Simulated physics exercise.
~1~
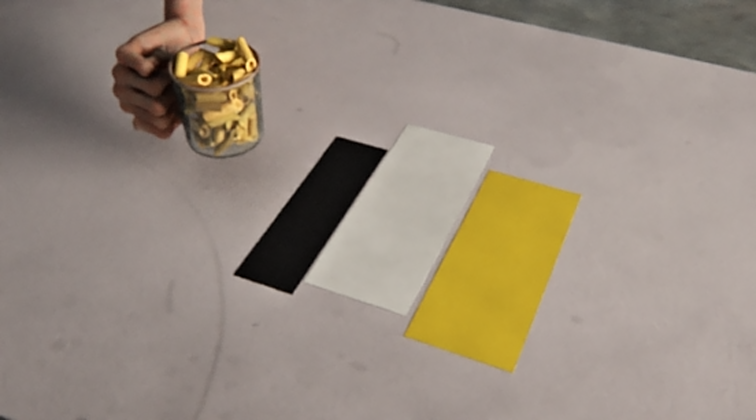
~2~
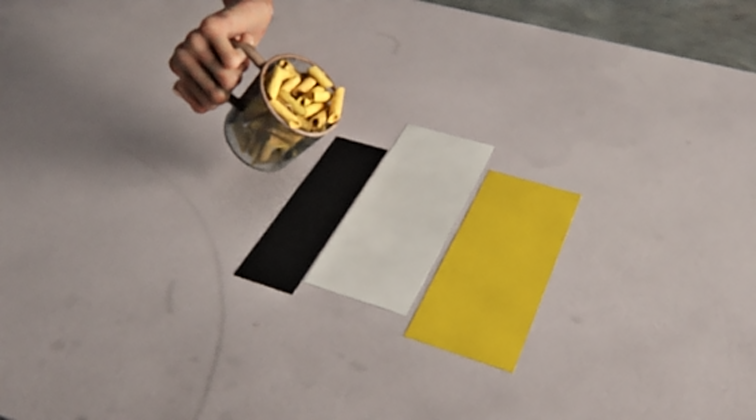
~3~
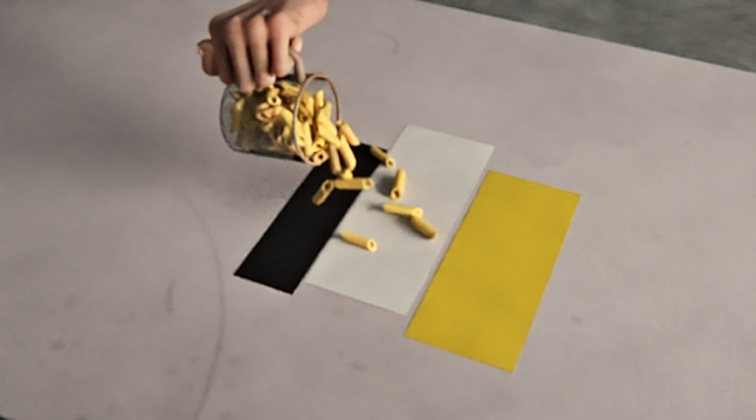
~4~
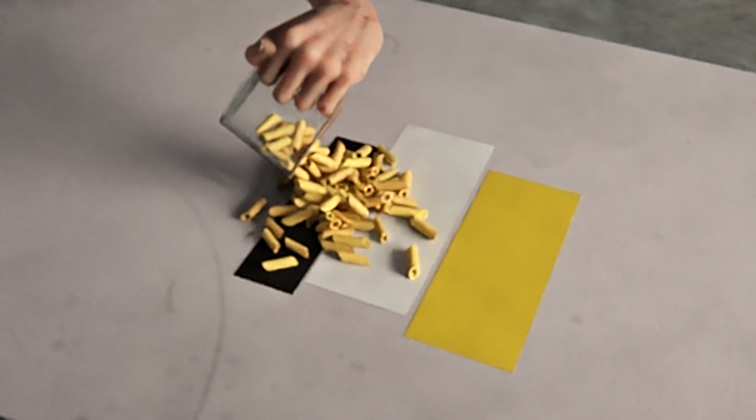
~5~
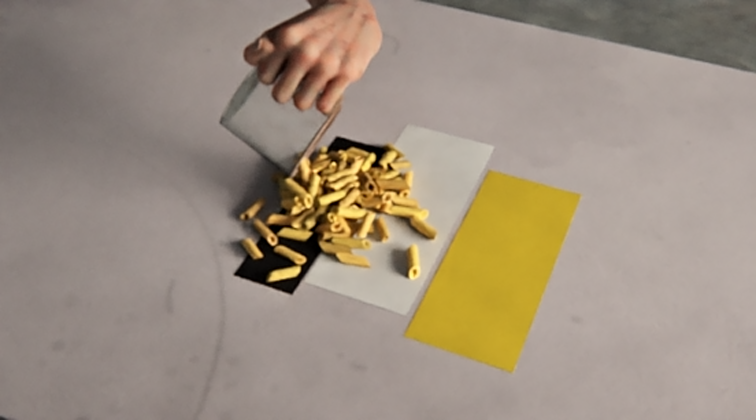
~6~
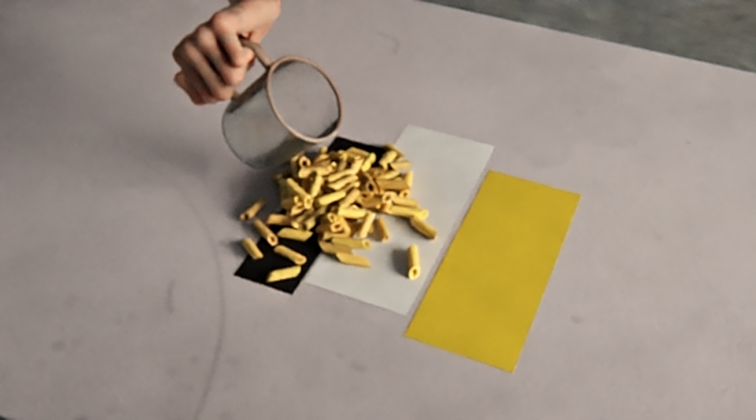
Hand tipping a glass cup of dry pasta tubes onto black and white mats, then tilting it back empty beside the pile.
